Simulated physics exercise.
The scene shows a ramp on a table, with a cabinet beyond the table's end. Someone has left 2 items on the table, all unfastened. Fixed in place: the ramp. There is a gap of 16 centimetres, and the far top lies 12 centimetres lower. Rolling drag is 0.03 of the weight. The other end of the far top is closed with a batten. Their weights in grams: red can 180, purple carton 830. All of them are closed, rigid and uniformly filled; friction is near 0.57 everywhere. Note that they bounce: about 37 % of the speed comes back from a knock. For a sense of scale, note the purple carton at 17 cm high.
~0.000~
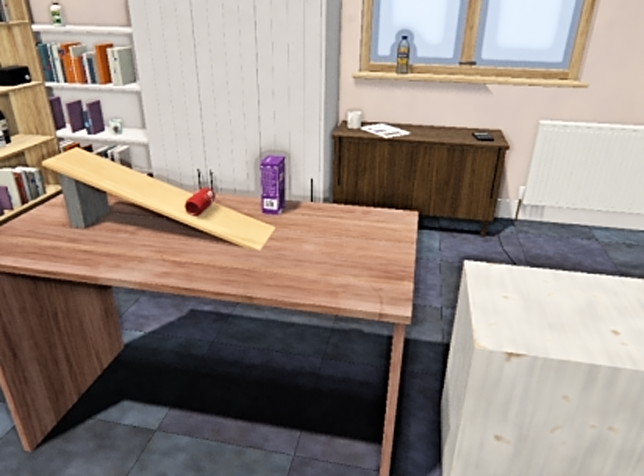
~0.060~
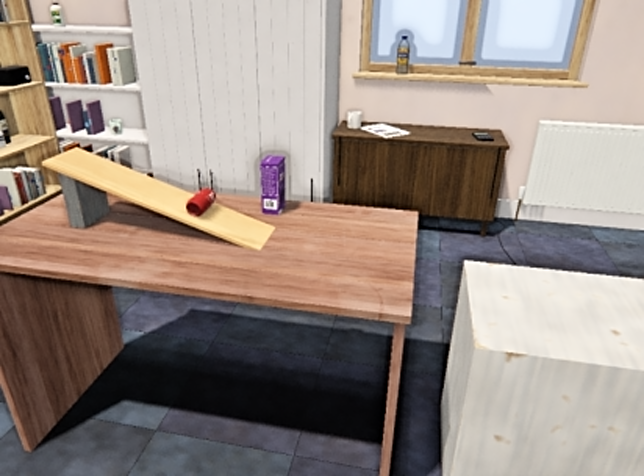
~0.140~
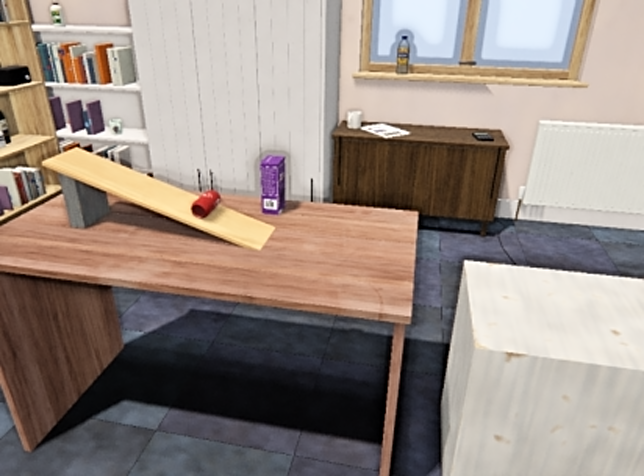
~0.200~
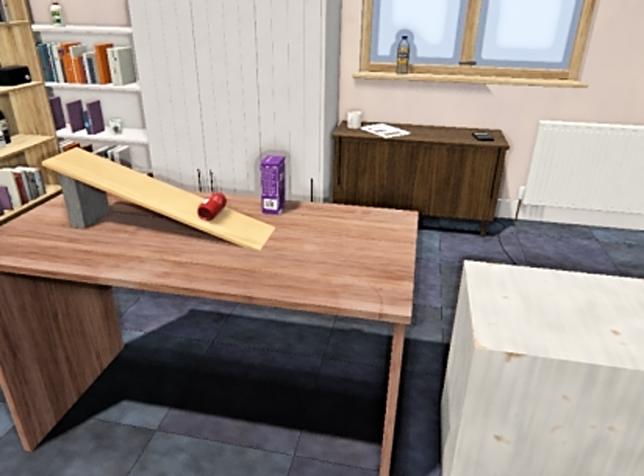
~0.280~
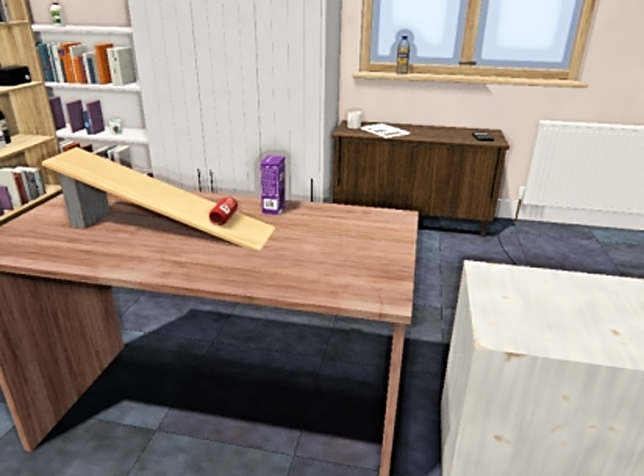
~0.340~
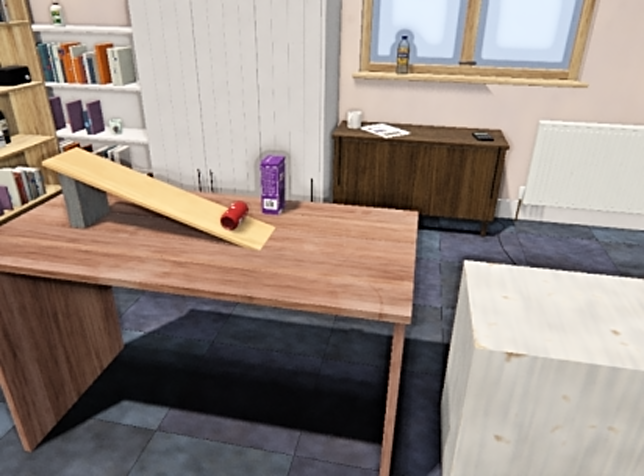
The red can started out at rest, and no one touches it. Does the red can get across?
Most likely it fails the leap.
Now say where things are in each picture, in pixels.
In the first frame, 62 cm of run left; red can (200, 202); purple carton (273, 185).
In the second frame, 62 cm of run left; red can (201, 202); purple carton (273, 185).
In the third frame, 60 cm of run left; red can (206, 204); purple carton (273, 185).
In the fourth frame, 59 cm of run left; red can (212, 206); purple carton (273, 185).
In the fifth frame, 55 cm of run left; red can (223, 211); purple carton (273, 185).
In the sixth frame, 52 cm of run left; red can (235, 216); purple carton (273, 185).
Around 0.74 s, 20 cm of run left; red can near (343, 237).
Around 1.24 s, down in the gap; red can near (448, 323).
Finally (1.7 s), down in the gap; purple carton still in place (within 8 cm).
